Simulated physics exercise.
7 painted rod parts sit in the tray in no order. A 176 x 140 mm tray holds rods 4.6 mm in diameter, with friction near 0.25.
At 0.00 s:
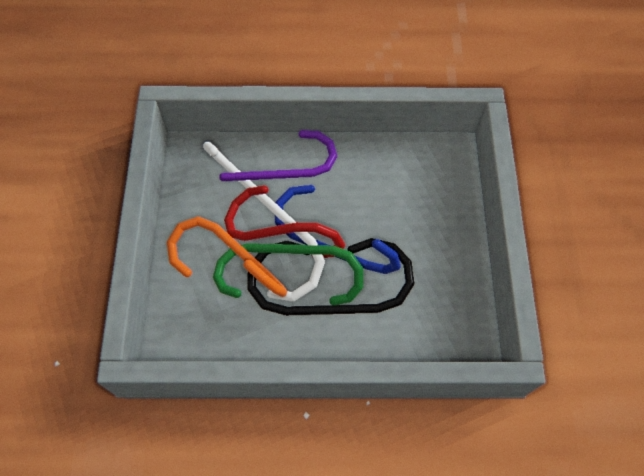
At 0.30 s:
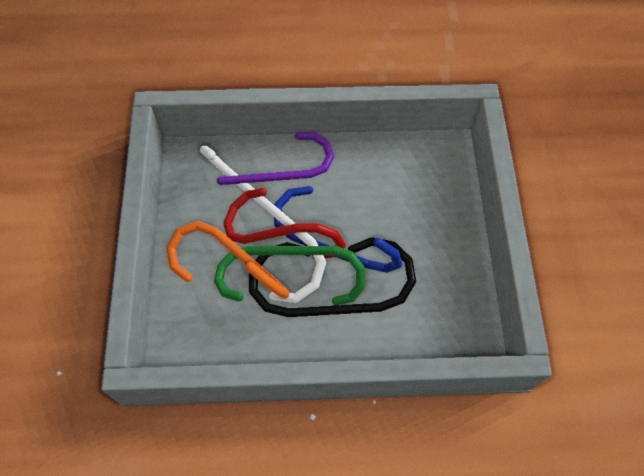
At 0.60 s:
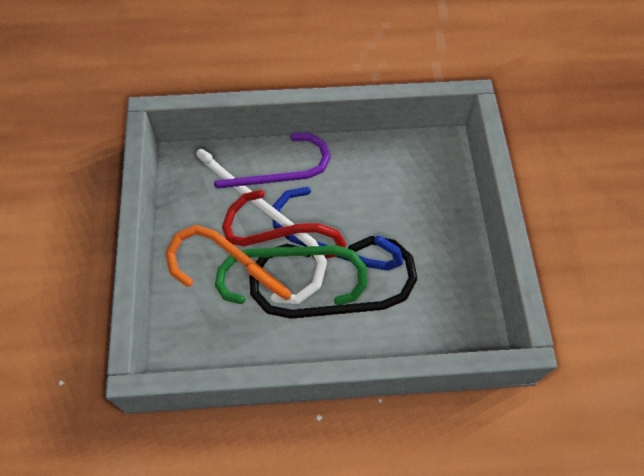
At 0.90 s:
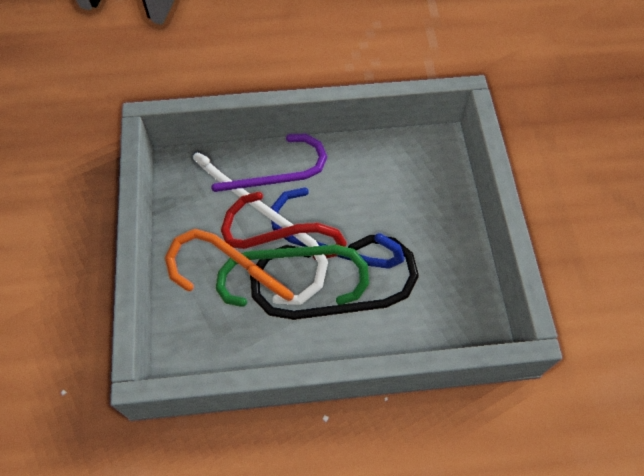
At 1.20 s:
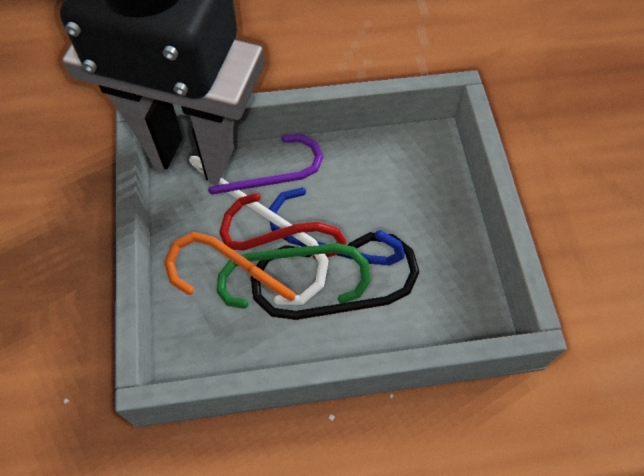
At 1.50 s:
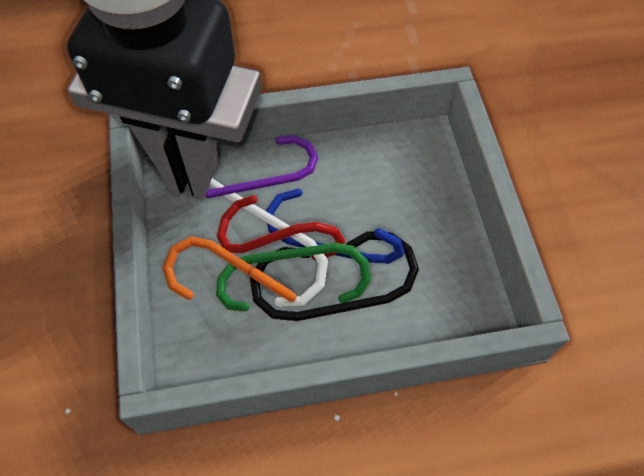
At the start, seven coloured hooks lie tangled in a grey tray on a wooden surface, and the view shifts slightly around them. A dark robotic gripper then comes down at the upper left, its fingers open, and closes them on the upper end of the white hook.
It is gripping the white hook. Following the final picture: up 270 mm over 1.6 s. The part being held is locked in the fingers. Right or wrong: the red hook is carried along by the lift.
Right.
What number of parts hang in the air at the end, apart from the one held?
I count 1 here.
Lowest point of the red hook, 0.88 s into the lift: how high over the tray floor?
I'd put it near 100 mm up.
By 1.98 s, lowest point more than 20 mm over the tray floor, white hook 58 mm.
By 2.38 s, lowest point more than 20 mm over the tray floor, white hook 158 mm, red hook 104 mm.
By 3.10 s, lowest point more than 20 mm over the tray floor, white hook 272 mm, red hook 217 mm.
Finally, hanging white hook 272 mm, red hook 217 mm; the other 5 are down.
